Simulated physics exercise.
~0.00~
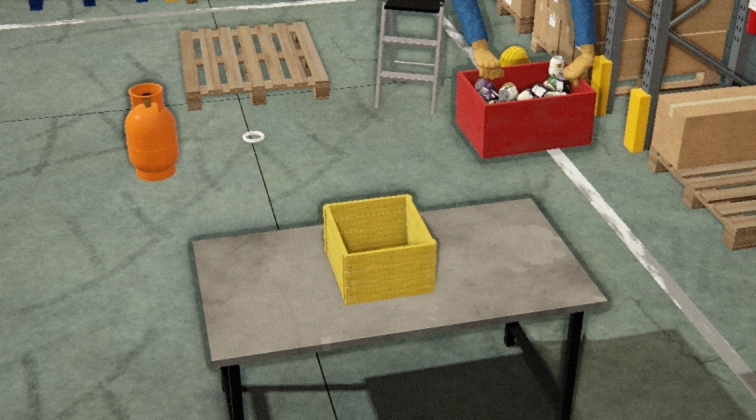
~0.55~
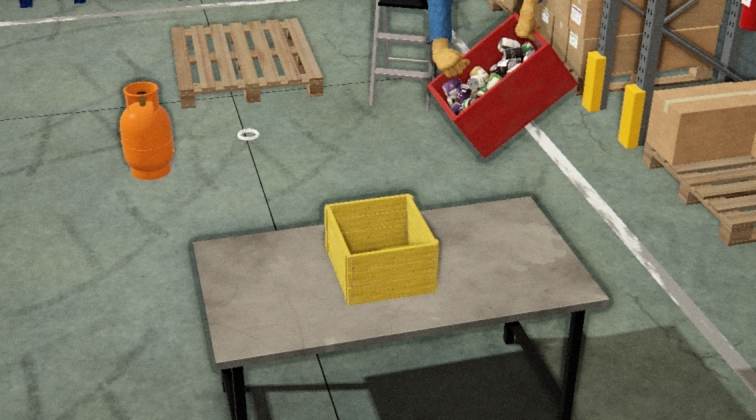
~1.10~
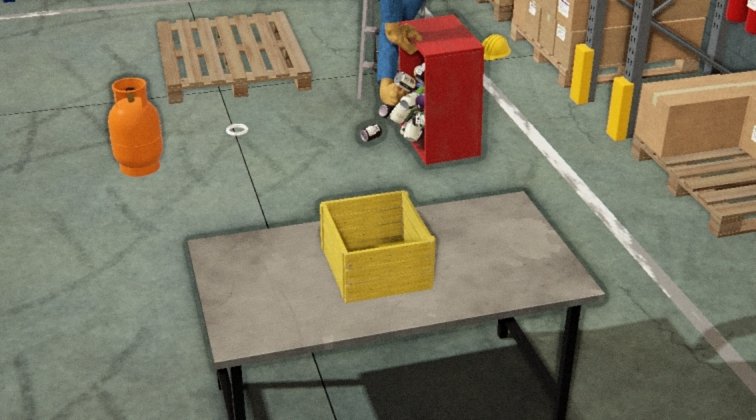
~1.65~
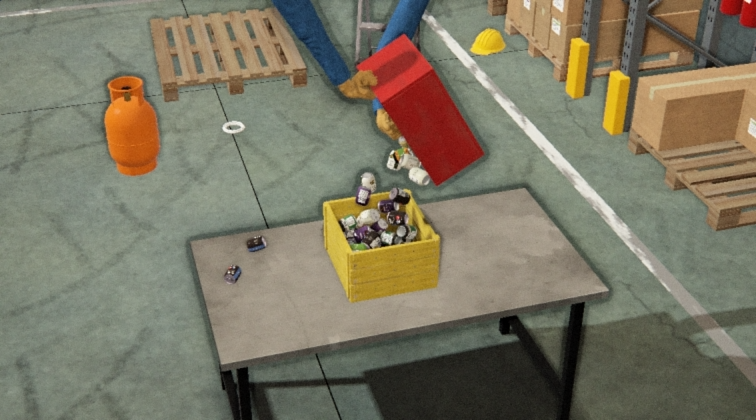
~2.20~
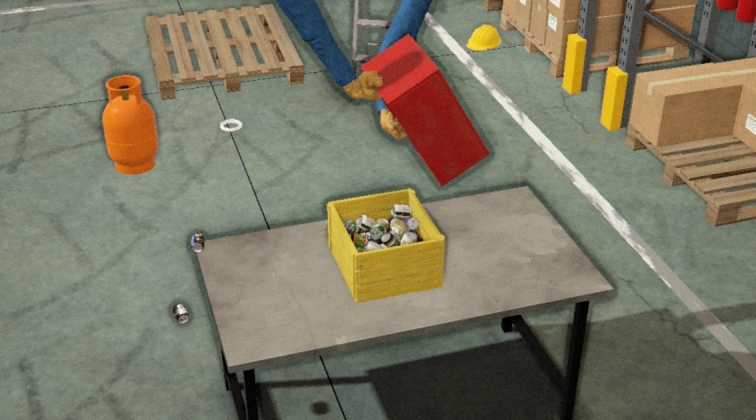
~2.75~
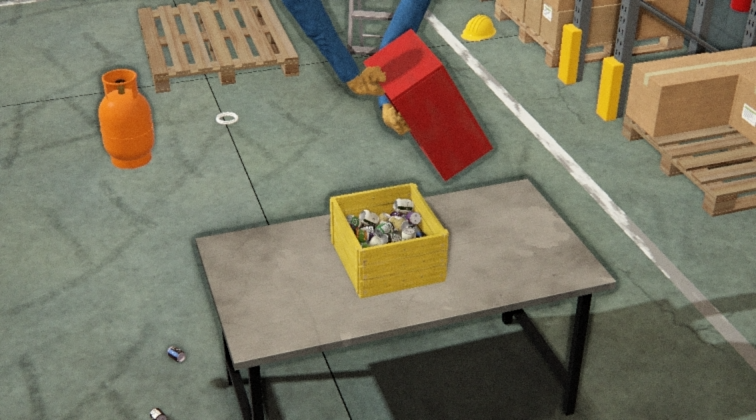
A red box tips its cans into a yellow carton, but two fall to the floor.
